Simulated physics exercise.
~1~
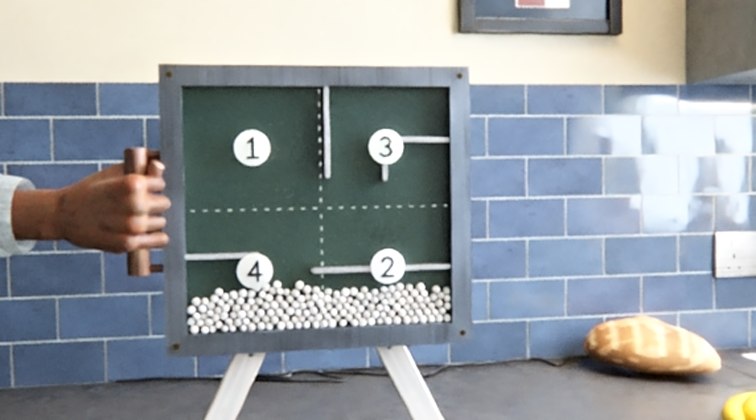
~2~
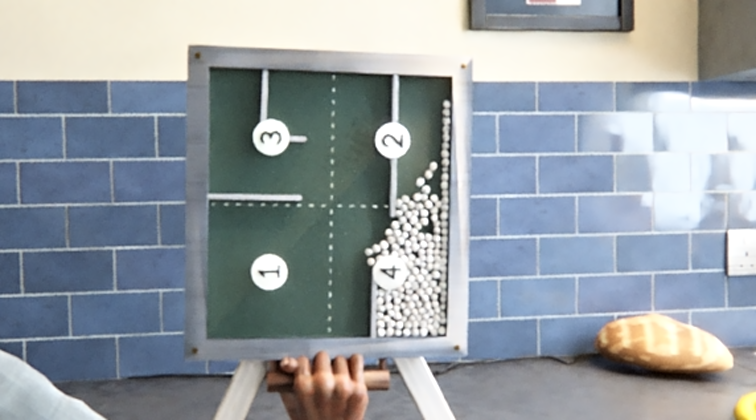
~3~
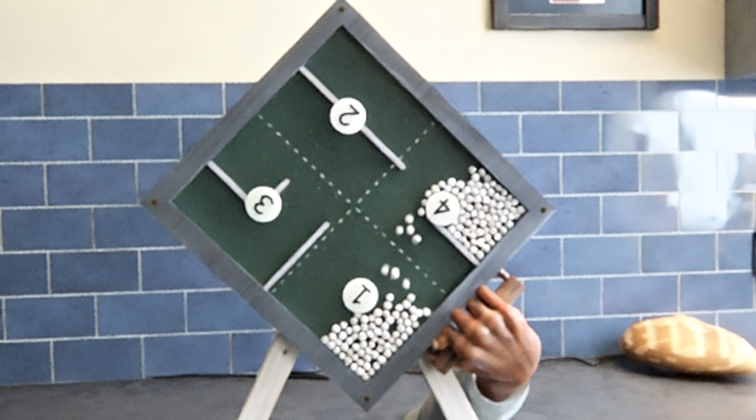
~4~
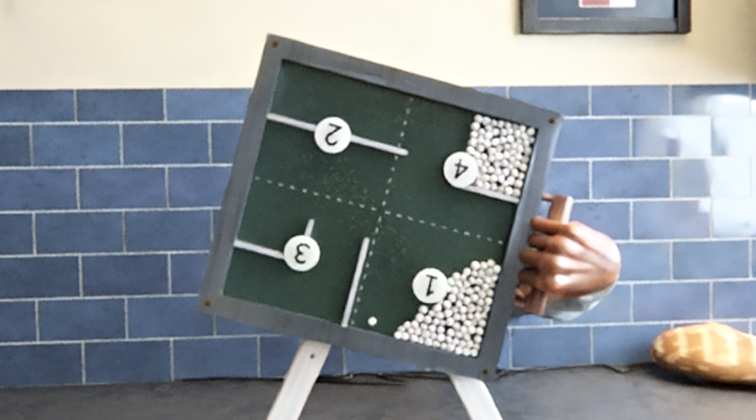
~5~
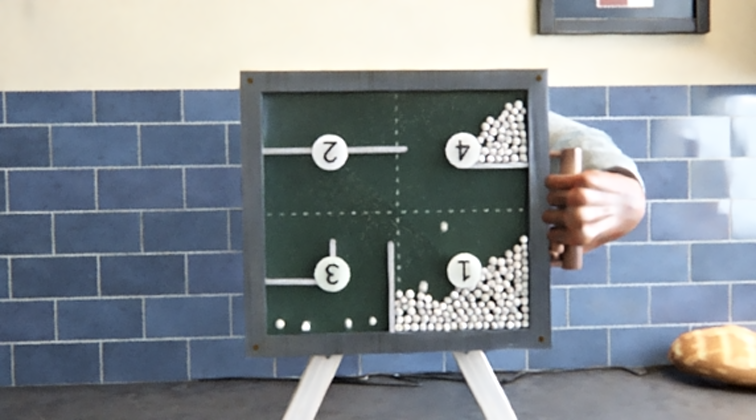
On a counter before blue tiles, a hand turned a square, green-faced case of small white beads anticlockwise until it was upside down, and the beads slid and spilled, ending mostly in the lower right, with some on the upper-right ledge and a few lower left.
